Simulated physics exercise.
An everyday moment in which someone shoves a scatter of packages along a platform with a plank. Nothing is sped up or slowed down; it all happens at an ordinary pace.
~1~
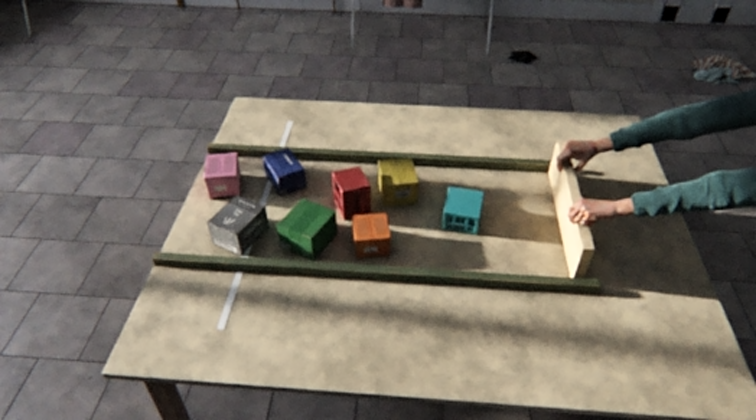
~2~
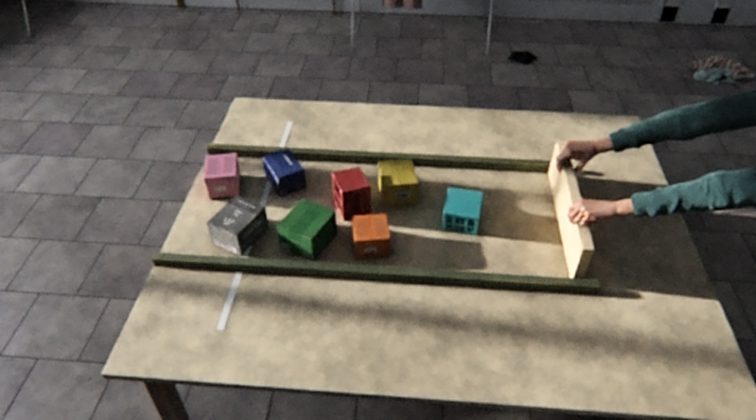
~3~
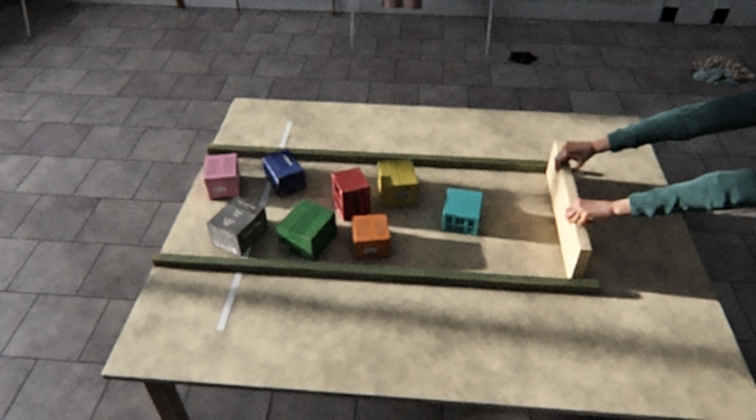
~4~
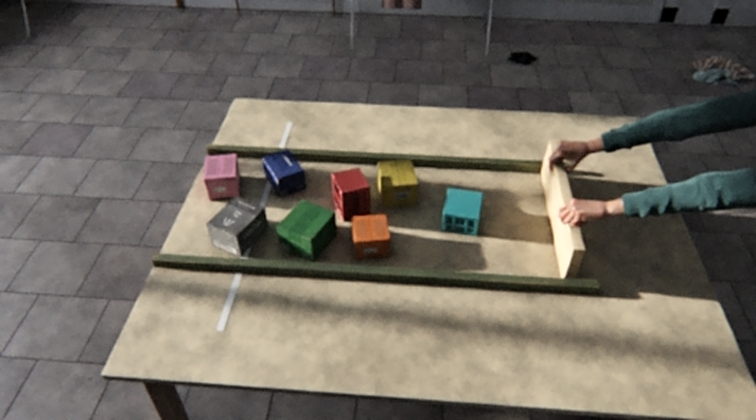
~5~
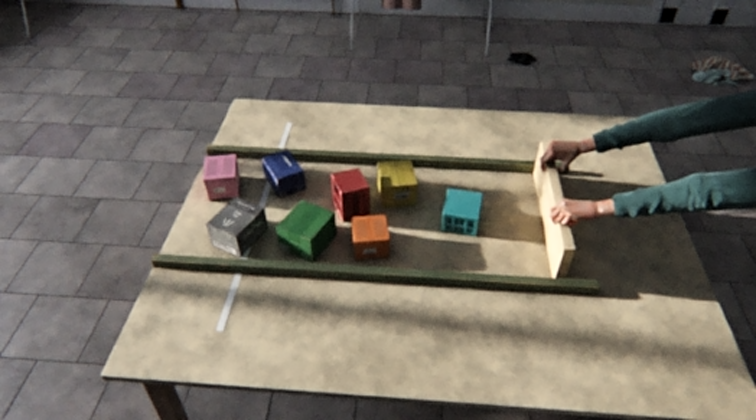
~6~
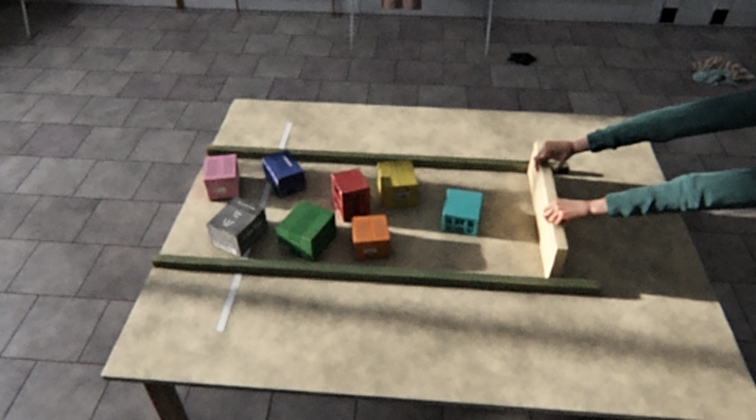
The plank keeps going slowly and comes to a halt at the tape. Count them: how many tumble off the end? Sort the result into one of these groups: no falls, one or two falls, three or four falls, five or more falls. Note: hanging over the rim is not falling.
One or two falls.
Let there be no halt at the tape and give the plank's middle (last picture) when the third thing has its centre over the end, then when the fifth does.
It sits around (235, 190) and after that around (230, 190).
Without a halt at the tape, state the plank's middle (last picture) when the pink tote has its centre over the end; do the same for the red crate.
I reckon its middle sits around (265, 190) and then around (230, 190).
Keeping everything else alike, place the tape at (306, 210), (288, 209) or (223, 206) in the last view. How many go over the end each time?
Respectively, 0, 0 and 5.
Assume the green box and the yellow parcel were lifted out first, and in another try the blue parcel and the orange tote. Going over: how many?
Tally per try: 0 / 0.
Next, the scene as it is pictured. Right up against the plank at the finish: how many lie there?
My count gives 3.
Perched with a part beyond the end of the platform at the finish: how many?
Counting them gives 0.
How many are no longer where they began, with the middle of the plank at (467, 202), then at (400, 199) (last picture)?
Counts: 1 / 3.
Early on, none off yet; pink tote at rest near (223, 178); grey box at rest near (238, 226); blue parcel at rest near (284, 173).
A while later, none off yet; pink tote at rest near (223, 178); grey box travelled a little near (211, 226); blue parcel travelled a little near (269, 169).
Finally, the number that fall off is one or two; lost, grey box and pink tote.
